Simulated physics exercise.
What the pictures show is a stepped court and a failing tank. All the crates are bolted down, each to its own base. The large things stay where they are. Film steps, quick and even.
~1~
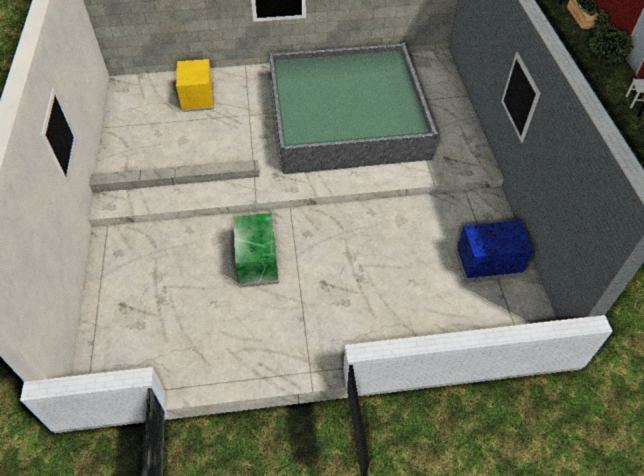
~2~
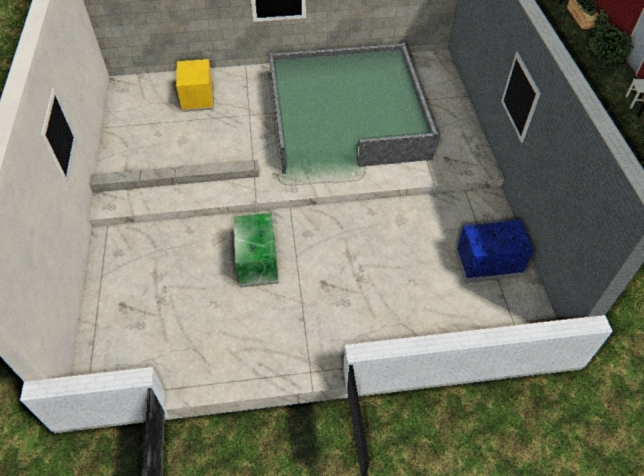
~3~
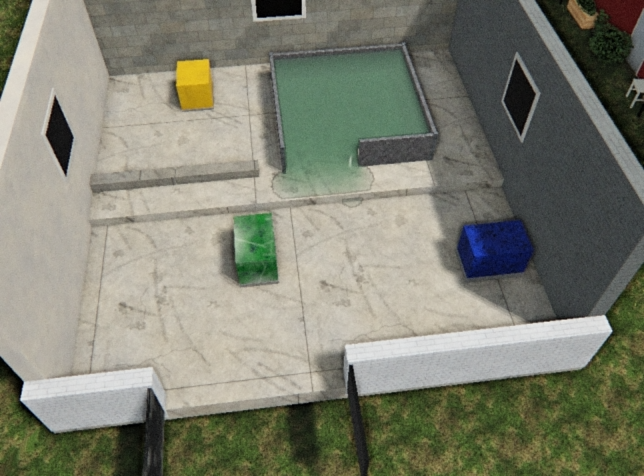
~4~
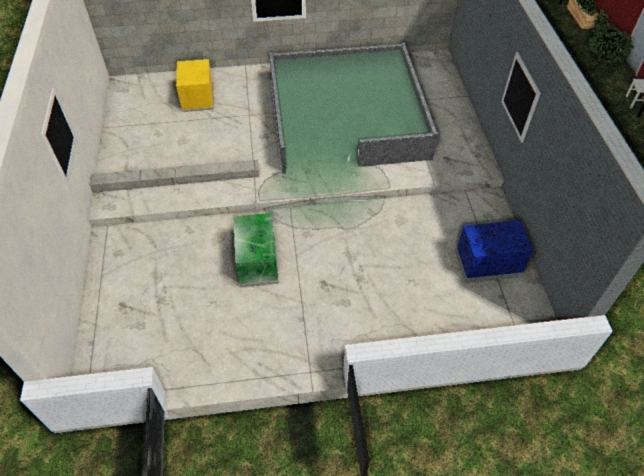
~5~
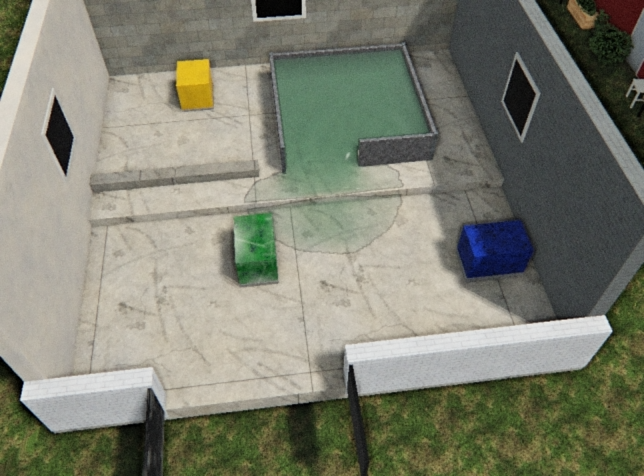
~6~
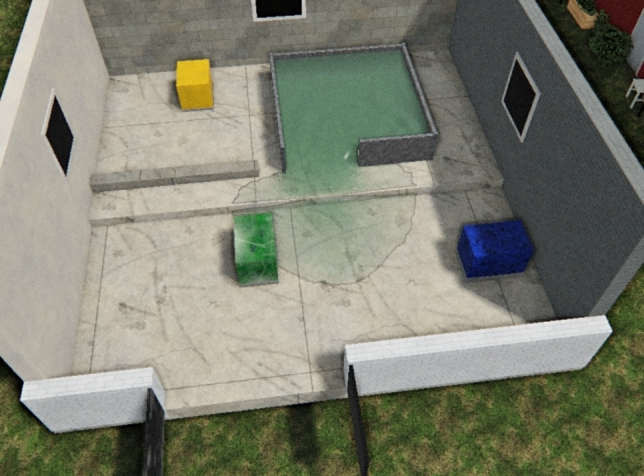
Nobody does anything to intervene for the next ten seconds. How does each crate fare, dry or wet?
The yellow crate comes out dry. The blue crate comes out wet. The green crate comes out wet.
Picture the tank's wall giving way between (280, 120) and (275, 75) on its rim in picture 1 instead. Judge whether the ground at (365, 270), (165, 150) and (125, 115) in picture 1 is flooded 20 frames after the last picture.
Spared, then sodden, then sodden.
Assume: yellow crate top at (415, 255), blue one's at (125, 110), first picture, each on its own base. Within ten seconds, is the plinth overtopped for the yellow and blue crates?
Looking at both, the yellow crate gets submerged, and the blue crate is left untouched.
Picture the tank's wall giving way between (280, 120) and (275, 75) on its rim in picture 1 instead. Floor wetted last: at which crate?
Answer: The blue crate.
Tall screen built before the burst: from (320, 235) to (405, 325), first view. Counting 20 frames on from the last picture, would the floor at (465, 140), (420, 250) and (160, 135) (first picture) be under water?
Outcome by spot, in order - unwatered, watered, unwatered.
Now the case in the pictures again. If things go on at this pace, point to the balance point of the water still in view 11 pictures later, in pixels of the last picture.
Roughly (338, 155).
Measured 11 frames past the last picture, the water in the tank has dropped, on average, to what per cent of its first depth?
That comes to about 68 per cent.
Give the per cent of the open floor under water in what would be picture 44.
That works out at 50 %.
A moment on, water covers 25 % of the floor; the yellow crate not reached, the blue crate not reached, the green crate water round its plinth.
Next, water covers 30 % of the floor; the yellow crate not reached, the blue crate water round its plinth, the green crate water round its plinth.
Then, water covers 40 % of the floor; the yellow crate not reached, the blue crate water round its plinth, the green crate water round its plinth.
Later, water covers 50 % of the floor; the yellow crate not reached, the blue crate water round its plinth, the green crate water round its plinth.
In the end, water covers 55 % of the floor; the yellow crate stayed above the water, the blue crate was topped, the green crate was topped.
